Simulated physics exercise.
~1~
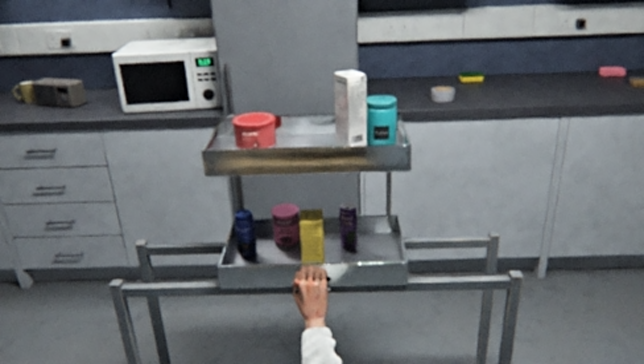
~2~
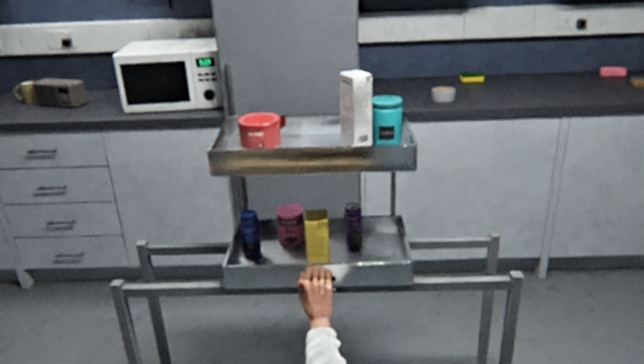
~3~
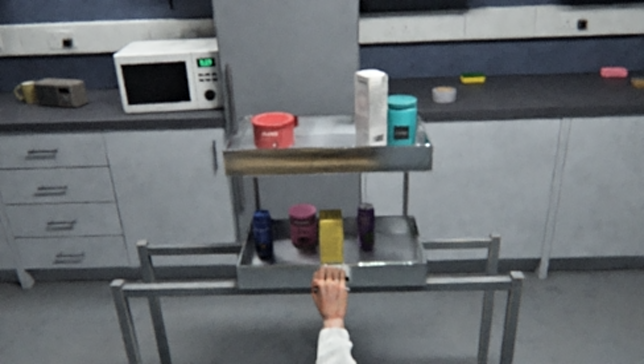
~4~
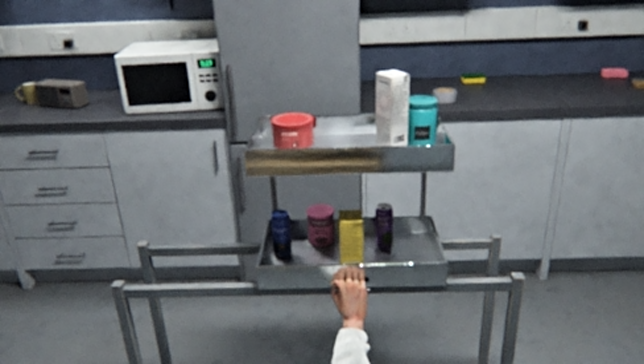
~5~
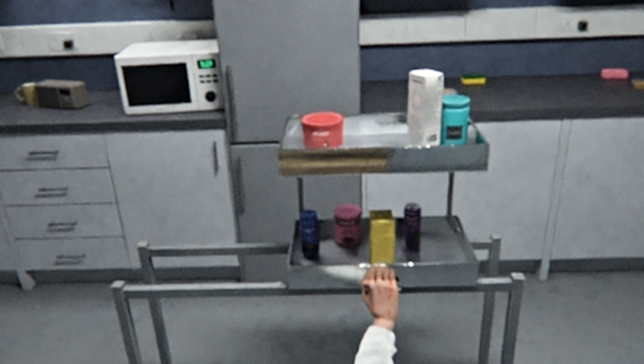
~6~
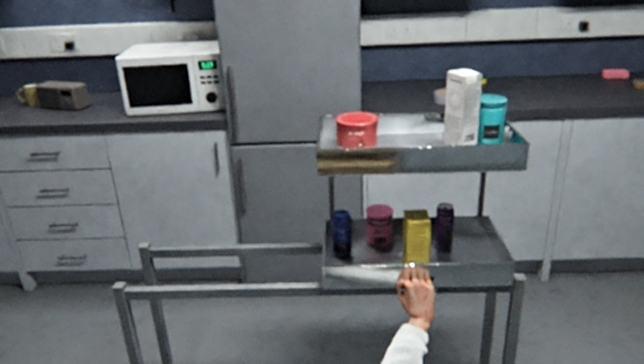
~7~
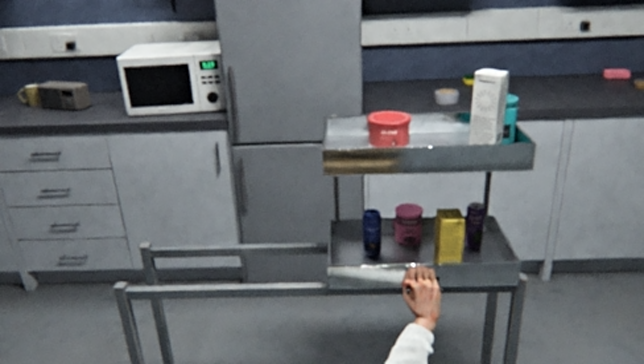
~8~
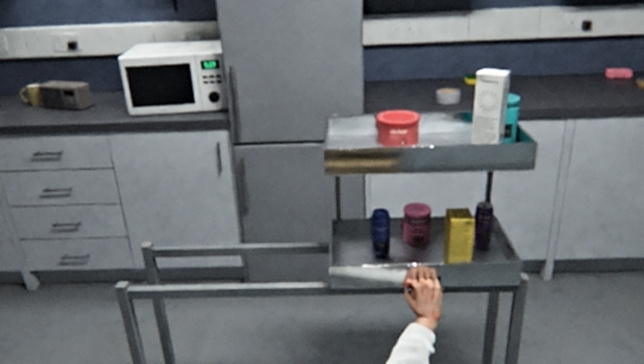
A hand slid a two-level metal tray holding tubs, cans and cartons to the right along a rail frame, faster and faster, until it stopped at the right end, where most of the items slipped a little further but stayed upright.
